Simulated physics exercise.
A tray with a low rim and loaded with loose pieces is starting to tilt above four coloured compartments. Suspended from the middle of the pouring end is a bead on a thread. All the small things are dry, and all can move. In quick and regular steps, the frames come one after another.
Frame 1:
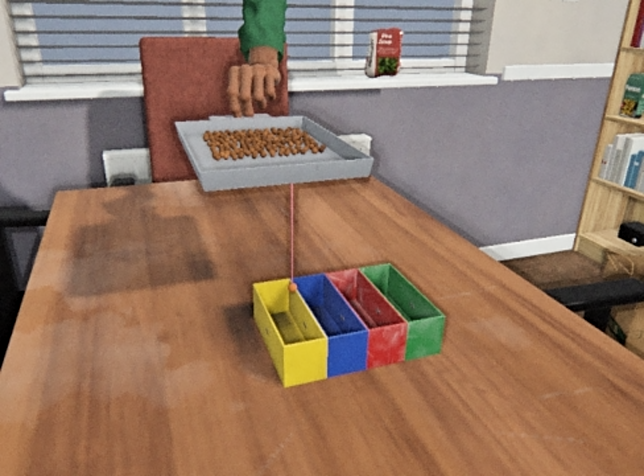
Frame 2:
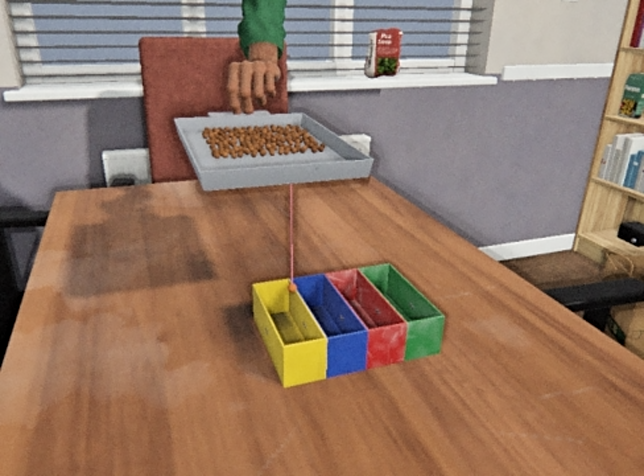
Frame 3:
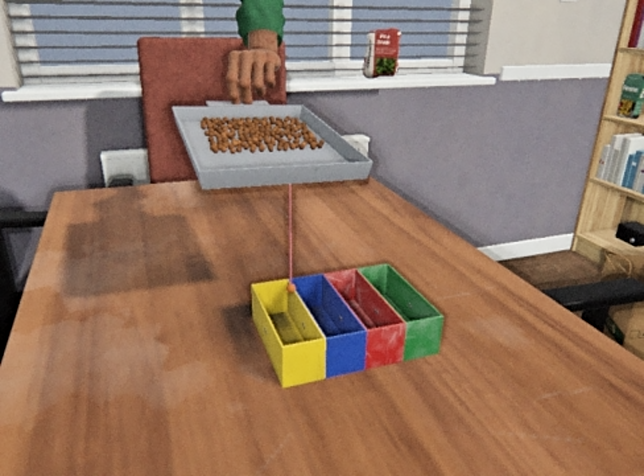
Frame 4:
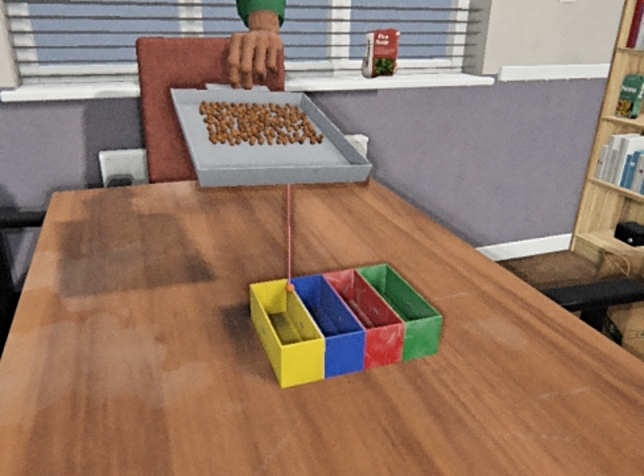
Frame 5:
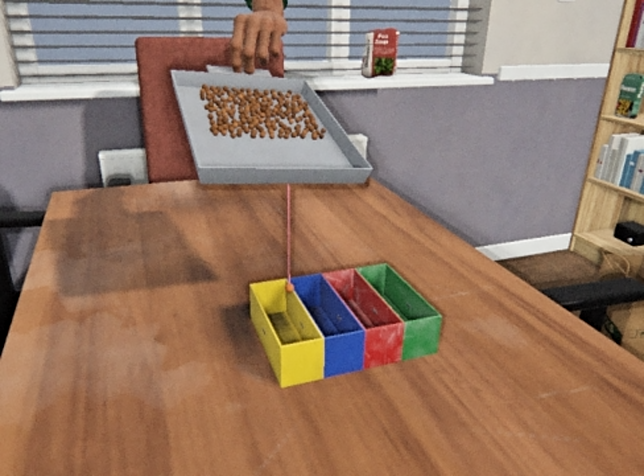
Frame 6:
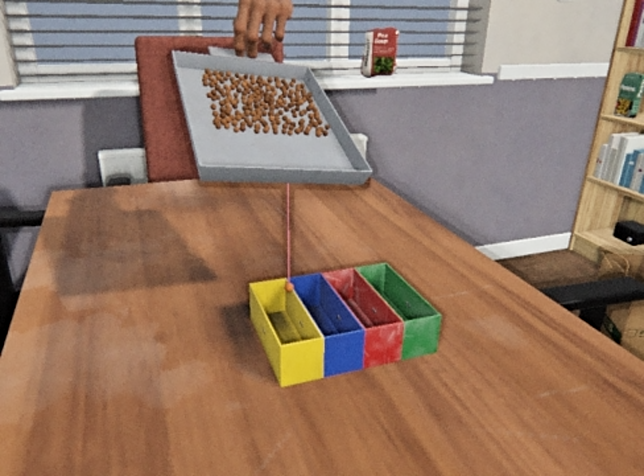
Above a wooden table, a hand raised the back of a gray tray of small brown balls, tilting it steadily steeper over yellow, blue, red and green compartments while the balls shifted and spread slightly.
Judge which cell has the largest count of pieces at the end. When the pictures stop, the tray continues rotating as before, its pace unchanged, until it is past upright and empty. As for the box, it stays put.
Largest count: Red.
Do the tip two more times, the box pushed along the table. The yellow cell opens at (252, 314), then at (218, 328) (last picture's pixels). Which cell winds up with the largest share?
That green cell, then the green cell.
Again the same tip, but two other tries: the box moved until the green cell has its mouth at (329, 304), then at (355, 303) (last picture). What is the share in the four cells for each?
The first yields 20 per cent and the second 60 per cent.
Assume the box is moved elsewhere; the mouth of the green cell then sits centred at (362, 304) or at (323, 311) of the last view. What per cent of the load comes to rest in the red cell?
Close to 10 in a hundred, then close to 0 in a hundred.
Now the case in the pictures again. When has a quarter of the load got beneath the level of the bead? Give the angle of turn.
Near 75 degrees.
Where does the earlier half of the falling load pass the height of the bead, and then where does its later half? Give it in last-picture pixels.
Around (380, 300) first; around (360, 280) second.
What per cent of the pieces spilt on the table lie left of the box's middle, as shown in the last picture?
It comes to near 10 percent of the spill.
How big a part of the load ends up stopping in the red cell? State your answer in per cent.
Close to 60 in every hundred pieces.
Soon after the last picture, tray tipped steeply; about two thirds on the tray; a stray few in the green cell; a stray few in the red cell; about a third falling or outside the box.
A little later, tray tipped past a quarter turn; about a third on the tray; about a quarter in the red cell; a small part in the blue cell; a small part in the green cell; about a quarter falling or outside the box.
Later still, tray tipped past a quarter turn; about half in the red cell; about a quarter in the blue cell; a small part in the green cell; a small part falling or outside the box.
At rest, tray tipped past a quarter turn; about half in the red cell; about a quarter in the blue cell; a small part in the green cell; none in the yellow cell; a small part outside the box.
